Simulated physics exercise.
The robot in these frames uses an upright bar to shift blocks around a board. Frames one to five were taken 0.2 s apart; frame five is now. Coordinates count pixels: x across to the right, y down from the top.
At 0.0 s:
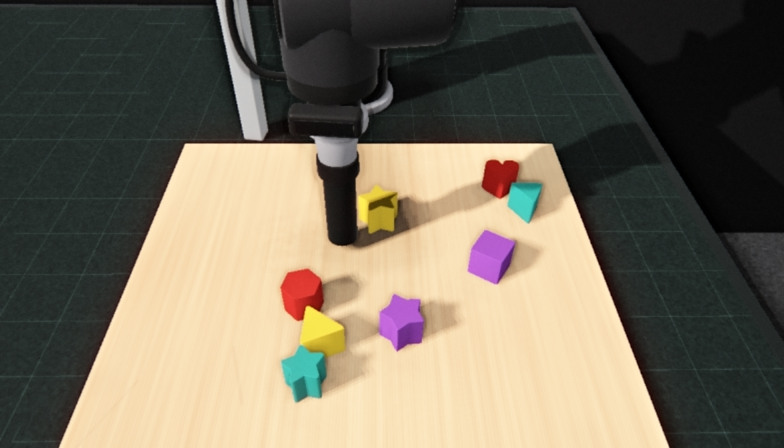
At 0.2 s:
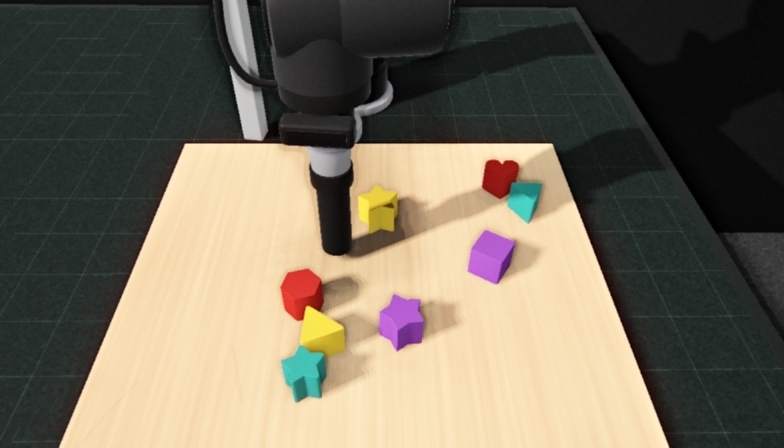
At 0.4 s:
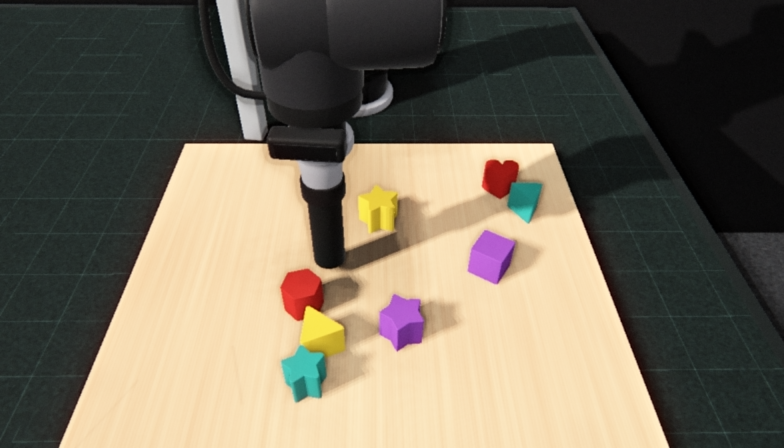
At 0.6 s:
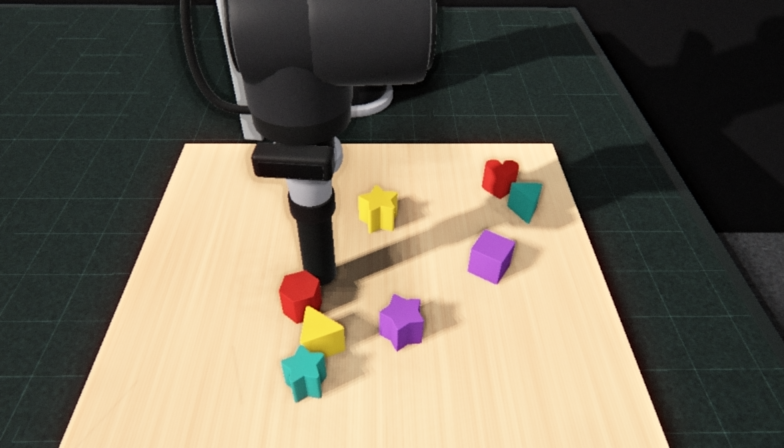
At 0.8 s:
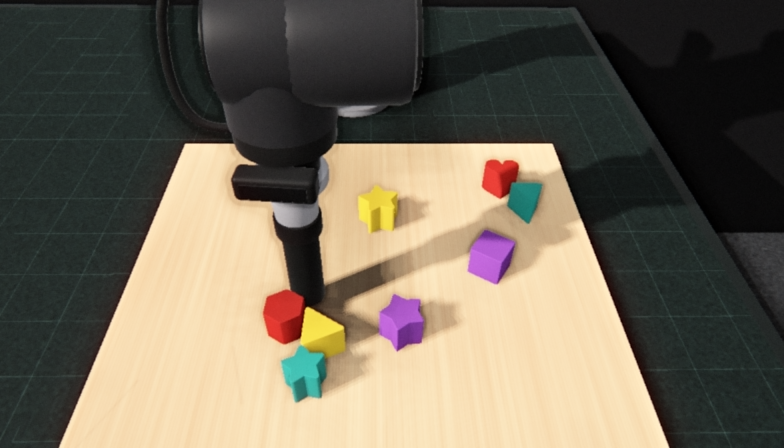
On a wooden board, a robot arm's black bar moves down and left past a yellow star, pushing a red hexagon down-left.
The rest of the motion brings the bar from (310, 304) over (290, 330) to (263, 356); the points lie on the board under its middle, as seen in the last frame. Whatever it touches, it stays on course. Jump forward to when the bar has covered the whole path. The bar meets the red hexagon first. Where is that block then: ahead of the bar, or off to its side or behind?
Ahead.
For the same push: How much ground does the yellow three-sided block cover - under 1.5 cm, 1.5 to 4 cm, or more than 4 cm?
By the end of the path, it will have gone short of 1.5 cm.
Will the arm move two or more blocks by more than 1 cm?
I believe not.
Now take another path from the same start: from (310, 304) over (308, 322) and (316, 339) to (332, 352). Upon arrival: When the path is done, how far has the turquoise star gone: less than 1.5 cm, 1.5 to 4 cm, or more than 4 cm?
Once the path is done, the turquoise star lies within 1.5 cm of its present place.
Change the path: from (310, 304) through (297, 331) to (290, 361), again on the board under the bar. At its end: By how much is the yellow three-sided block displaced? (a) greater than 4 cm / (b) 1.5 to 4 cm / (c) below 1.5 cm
b.
On the path given first. Halfway along, bar at (287, 321); red hexagon at (258, 333).
At the end, bar at (260, 347); red hexagon at (228, 362); yellow three-sided block still.
